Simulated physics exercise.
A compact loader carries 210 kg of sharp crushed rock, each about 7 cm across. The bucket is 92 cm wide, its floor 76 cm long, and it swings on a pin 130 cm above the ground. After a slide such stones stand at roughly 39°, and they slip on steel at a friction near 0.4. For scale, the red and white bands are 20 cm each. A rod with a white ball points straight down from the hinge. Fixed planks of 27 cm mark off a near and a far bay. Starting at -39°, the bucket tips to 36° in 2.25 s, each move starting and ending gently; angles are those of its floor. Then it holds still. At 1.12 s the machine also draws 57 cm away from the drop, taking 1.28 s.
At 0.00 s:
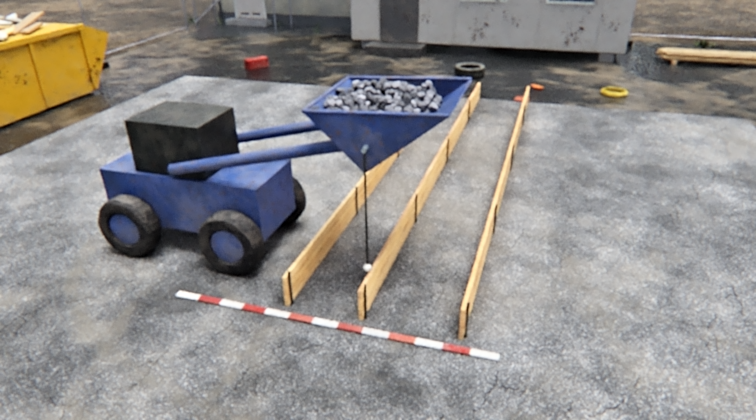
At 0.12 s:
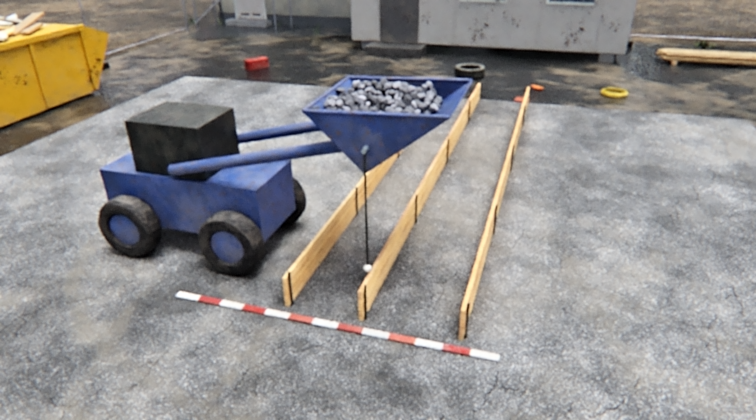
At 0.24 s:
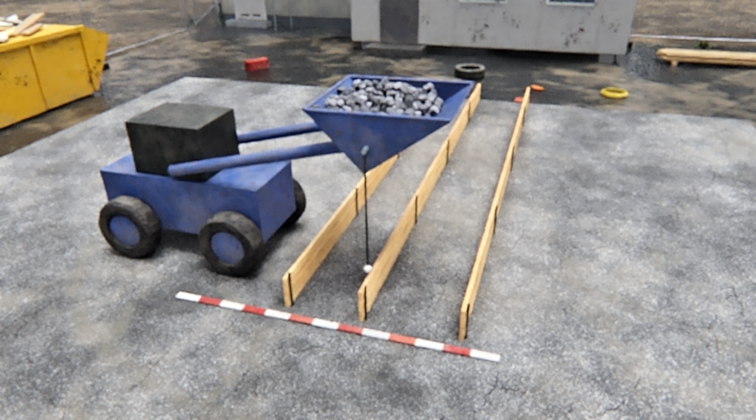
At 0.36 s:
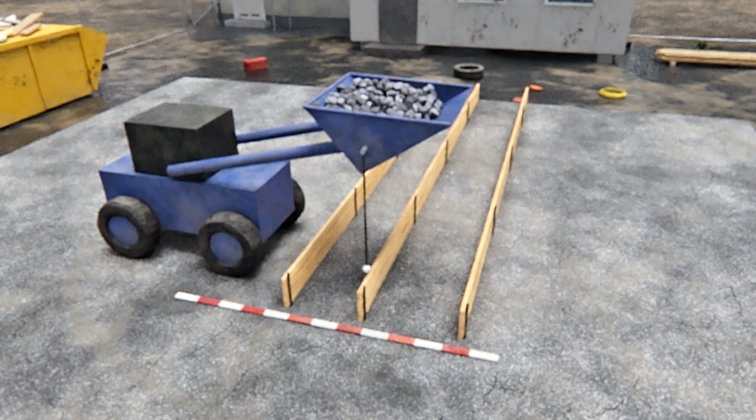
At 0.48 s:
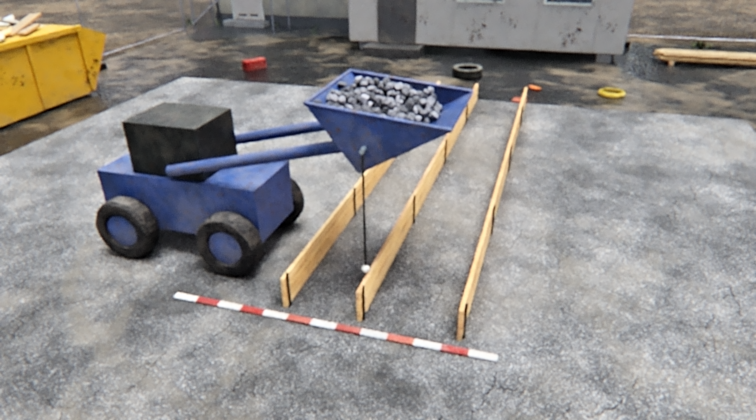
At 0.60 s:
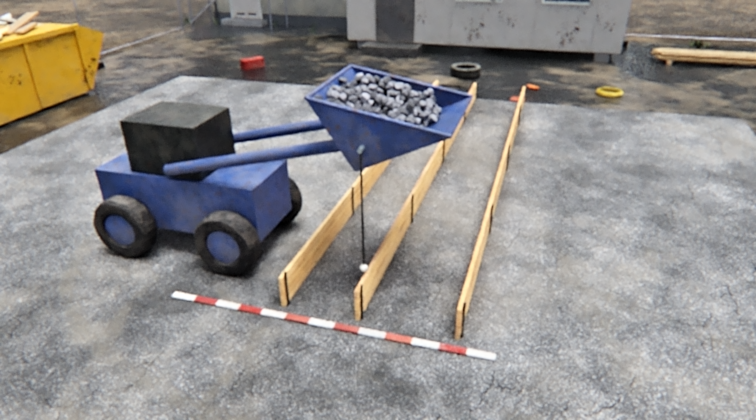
The blue loader's raised bucket, heaped with grey crushed rock, tilted slowly and slightly, its right-hand lip dipping a little above the wooden boards while the machine's wheels stayed put and the stones barely shifted.
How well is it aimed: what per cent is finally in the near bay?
Some 5 per cent of it.
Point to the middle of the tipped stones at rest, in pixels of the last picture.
Around (415, 265).
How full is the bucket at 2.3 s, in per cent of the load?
Roughly 30 per cent is still inside.
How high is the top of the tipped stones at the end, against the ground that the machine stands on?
About 30 cm above it.
After 1.7 s the floor is at 24°; 91 % in the bucket, 9 % in the far bay; the foremost stones are at (442, 222).
After 2.3 s the floor is at 36°; 28 % in the bucket, 11 % in the near bay, 61 % in the far bay; the foremost stones are at (462, 294).
After 2.8 s the floor is at 36°; 2 % in the bucket, 11 % in the near bay, 88 % in the far bay; the foremost stones are at (463, 295).
After 5.3 s the floor is at 36°; 0 % in the bucket, 4 % in the near bay, 96 % in the far bay; the foremost stones are at (462, 295).
